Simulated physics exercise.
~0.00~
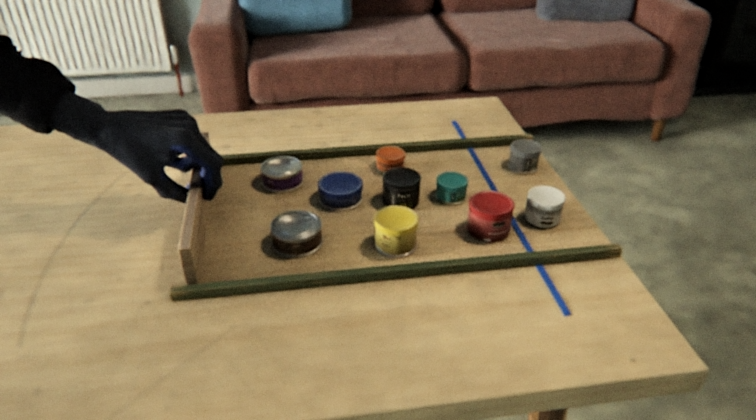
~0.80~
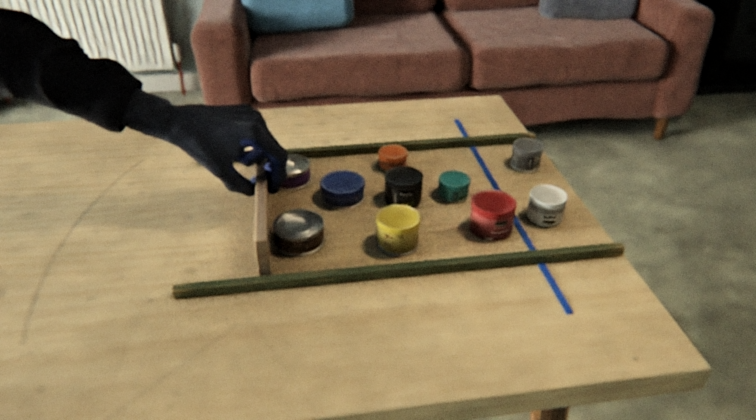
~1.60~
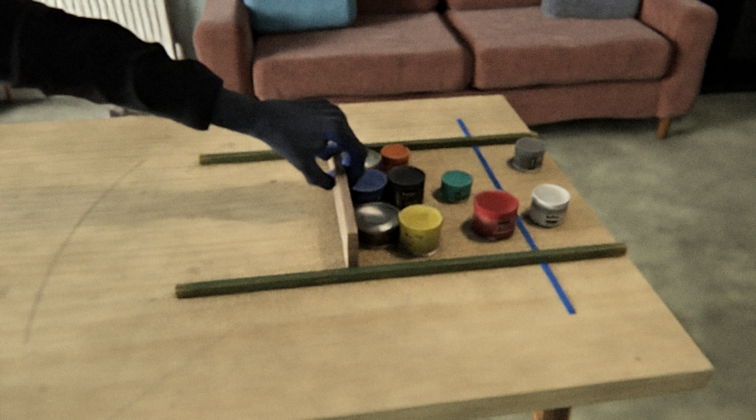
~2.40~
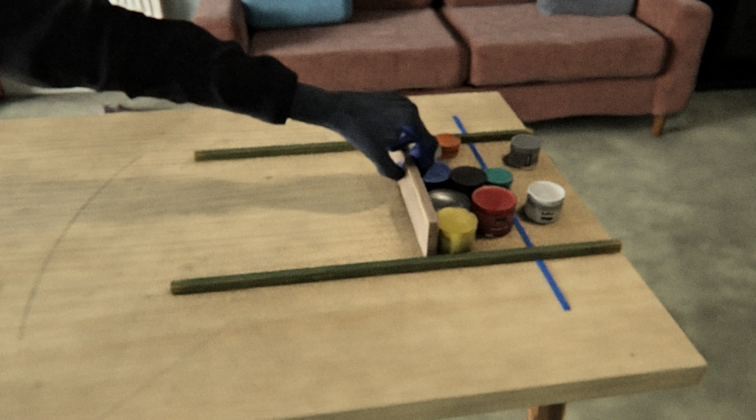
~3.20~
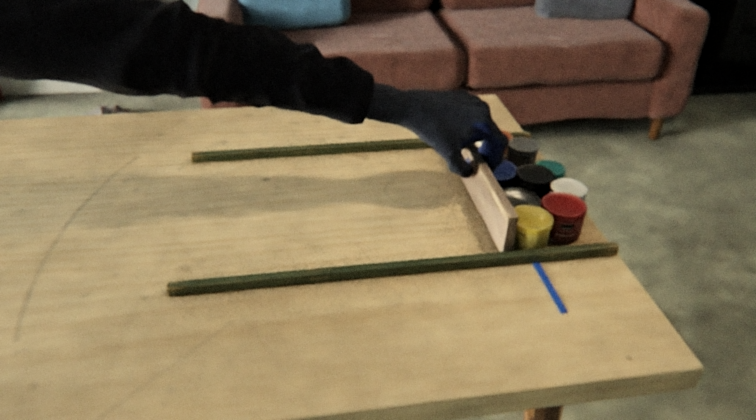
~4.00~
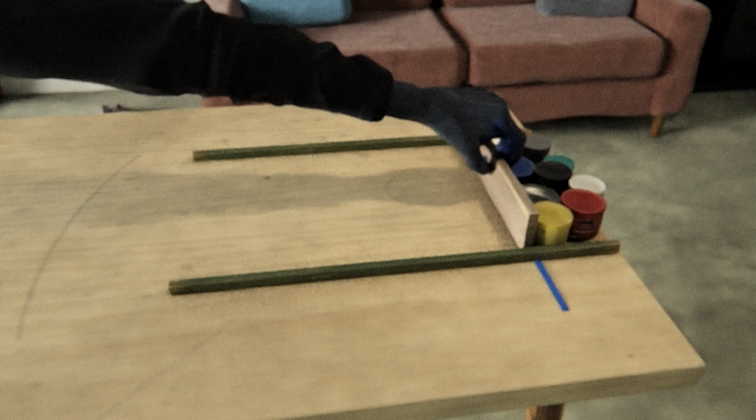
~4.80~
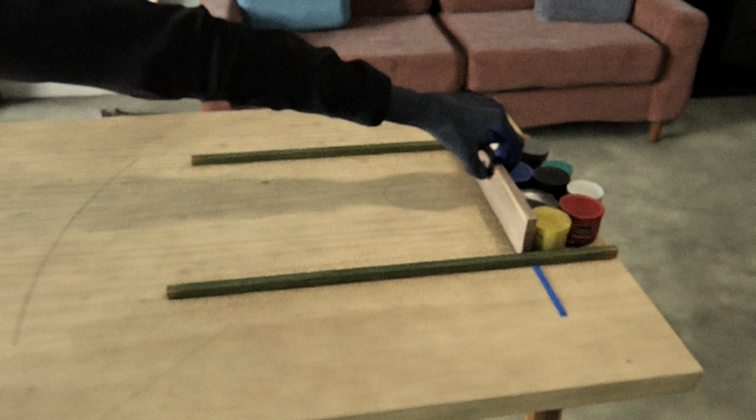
In this clip, a dark-gloved hand slides an upright wooden board rightward between two green rails on a table, gathering scattered small pots and tins into a cluster. The board stops near the blue tape strip, with the crowded pots still on the table near its edge.
